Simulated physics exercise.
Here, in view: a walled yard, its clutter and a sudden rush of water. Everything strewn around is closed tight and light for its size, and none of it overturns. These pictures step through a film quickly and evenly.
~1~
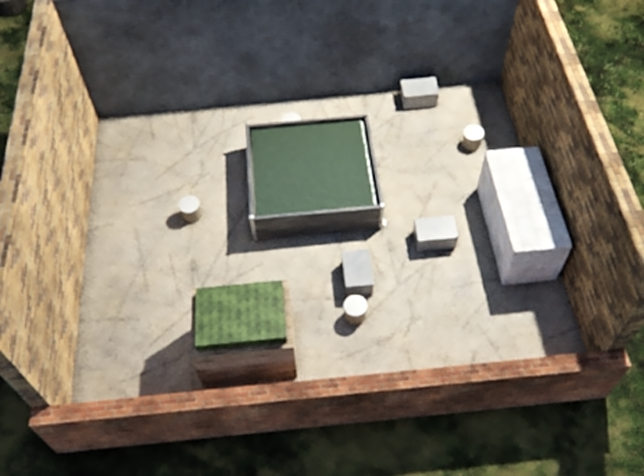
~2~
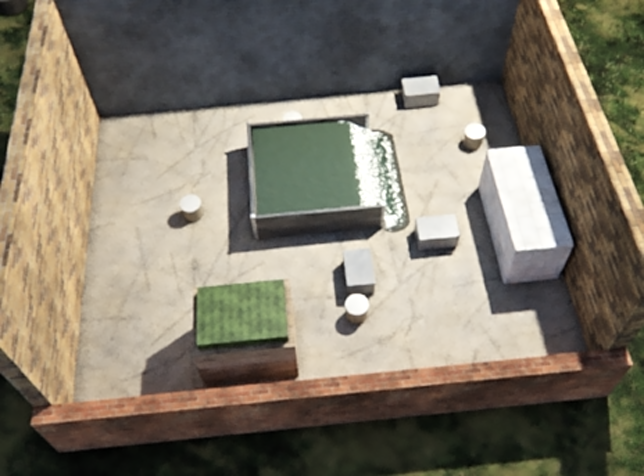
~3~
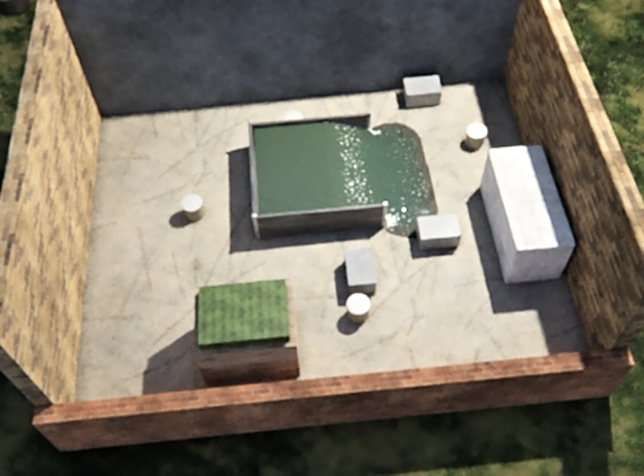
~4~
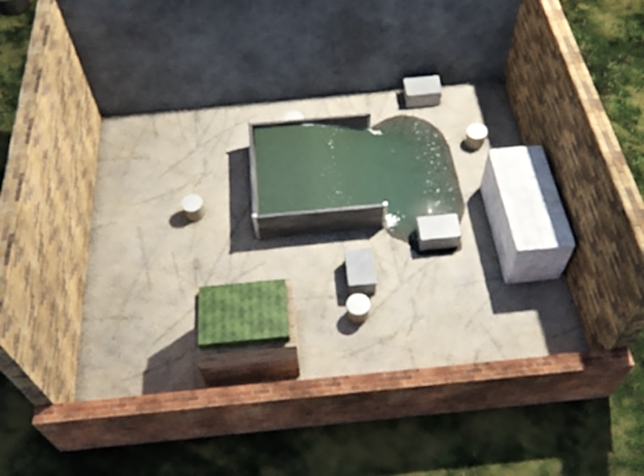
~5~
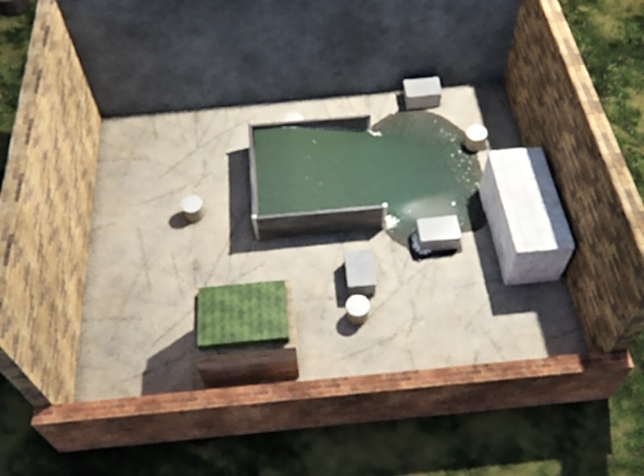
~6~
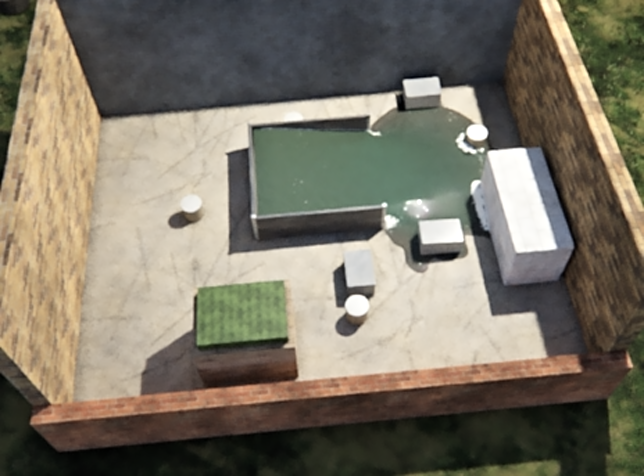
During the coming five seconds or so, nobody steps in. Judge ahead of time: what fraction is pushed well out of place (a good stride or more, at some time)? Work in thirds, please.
It lands in the middle band.
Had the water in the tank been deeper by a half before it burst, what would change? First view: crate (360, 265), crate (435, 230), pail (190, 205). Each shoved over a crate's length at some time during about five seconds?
Well, one by one: Not carried that far, carried that far, not carried that far.
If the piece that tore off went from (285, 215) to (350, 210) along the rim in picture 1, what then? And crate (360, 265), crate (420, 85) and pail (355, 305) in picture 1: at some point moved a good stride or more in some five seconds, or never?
Got that far, never got that far, got that far.
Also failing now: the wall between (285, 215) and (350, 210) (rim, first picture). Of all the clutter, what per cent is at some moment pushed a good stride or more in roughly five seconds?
30 per cent or thereabouts.
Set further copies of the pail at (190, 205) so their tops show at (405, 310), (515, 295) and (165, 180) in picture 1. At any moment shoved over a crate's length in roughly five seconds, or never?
In sequence: Doesn't go far, doesn't go far, doesn't go far.
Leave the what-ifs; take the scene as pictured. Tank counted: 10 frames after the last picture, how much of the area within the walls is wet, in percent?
Around 35 percent.
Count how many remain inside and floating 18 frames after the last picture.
It adds up to 2.
A moment on, 0 of 7 are well off their spots; 0 afloat.
Next, 2 of 7 are well off their spots; 1 afloat.
Later, 3 of 7 are well off their spots; 2 afloat.
In the end, 4 of 7 are well off their spots, and 4 have been at some point; 2 afloat.
